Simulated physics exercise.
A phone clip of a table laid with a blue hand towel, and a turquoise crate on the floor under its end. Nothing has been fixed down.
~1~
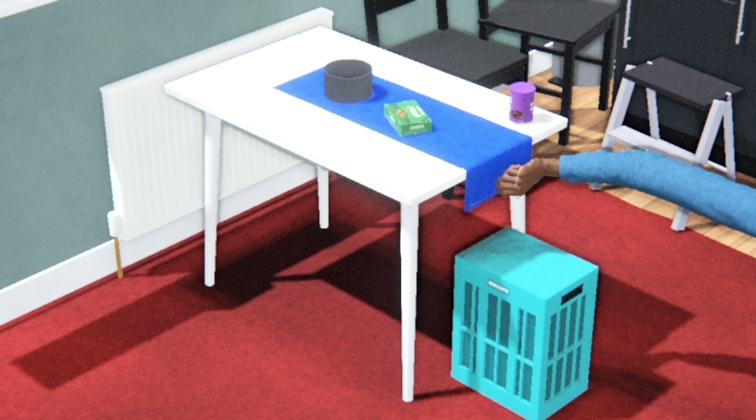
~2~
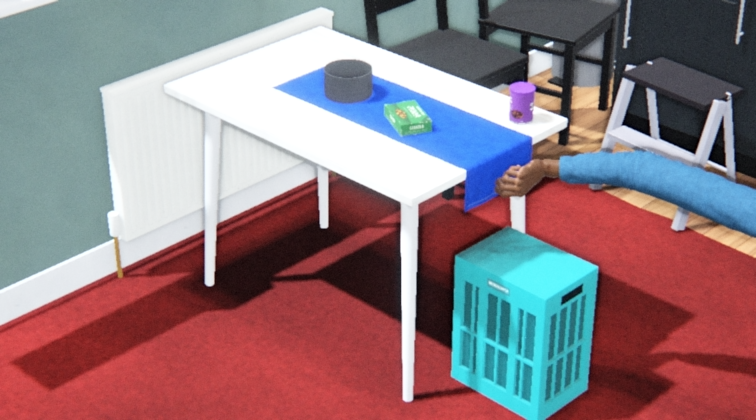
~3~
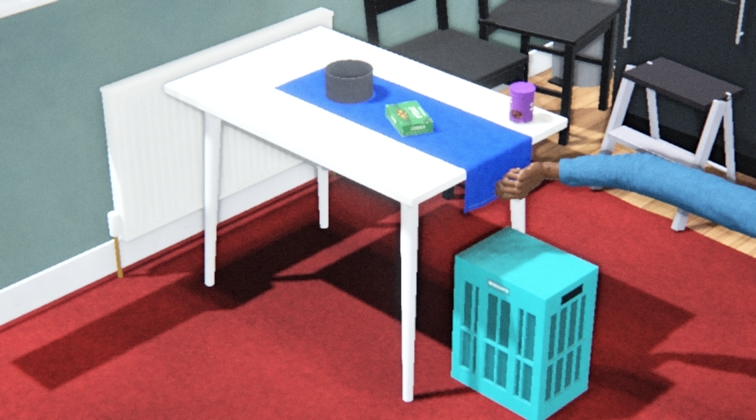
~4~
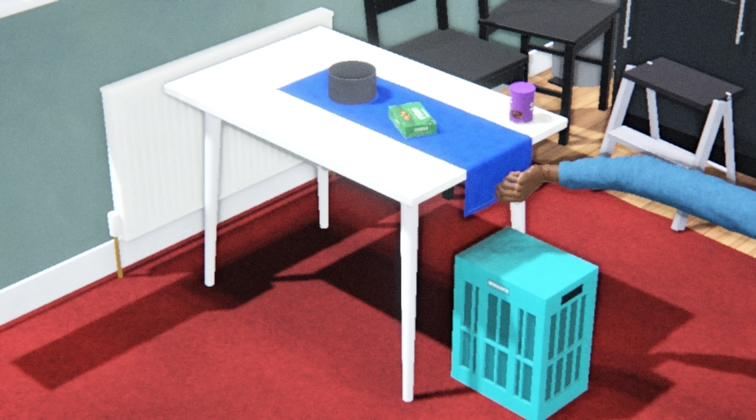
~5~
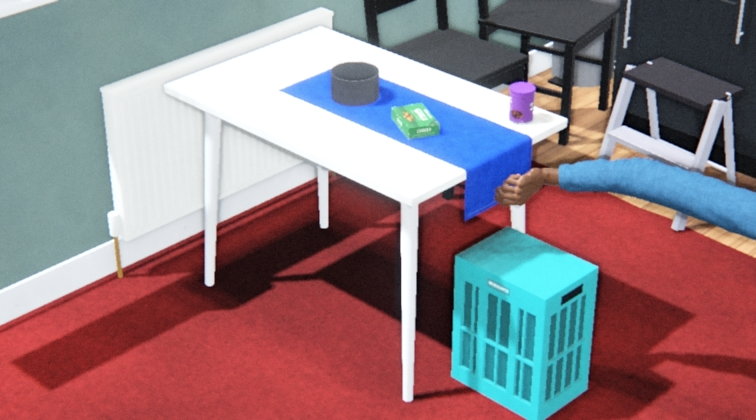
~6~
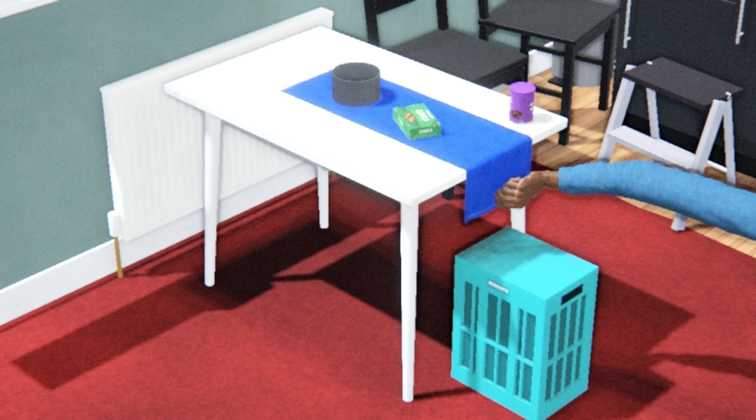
In a room with a red carpet, a hand at the right slowly draws a blue cloth a little way over a white table's edge above a turquoise crate; the dark pot and green packet shift with it, while the purple tin stays still.
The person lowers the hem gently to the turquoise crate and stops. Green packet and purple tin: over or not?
Green packet - not over; purple tin - not over.
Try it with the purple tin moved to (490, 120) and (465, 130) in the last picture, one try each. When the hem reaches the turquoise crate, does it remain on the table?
For the first case it ends up off, and for the second case it ends up off.
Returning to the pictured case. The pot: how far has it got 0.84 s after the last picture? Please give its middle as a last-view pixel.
Centre, approx.: (389, 97).
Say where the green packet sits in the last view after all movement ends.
Middle: (452, 136).
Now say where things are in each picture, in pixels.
Hand towel end (465, 212); green packet (408, 112); purple tin (523, 87); pot (348, 68); top of the crate (527, 275), in the first frame.
Hand towel end (465, 212), far hem (271, 88); purple tin (523, 87); purple tin stands beside the cloth, in the second frame.
Hand towel end (464, 213); green packet (409, 113), in the third frame.
Hand towel end (464, 217), far hem (275, 89); purple tin (523, 87), in the fourth frame.
Hand towel end (465, 221); green packet (415, 115), in the fifth frame.
Hand towel end (465, 223), far hem (279, 91); green packet (417, 116); purple tin (523, 87); top of the crate (527, 275), in the sixth frame.
Then, 0.38 s later than the last view, hem going down; packet carried along near (433, 128); tin as before.
Then, 0.84 s later than the last view, hem on the crate; packet carried along near (452, 136); tin as before.
Finally, hem on the crate; packet carried along near (452, 136); tin as before. The green packet keeps clear of the edge and the purple tin stays on the table.
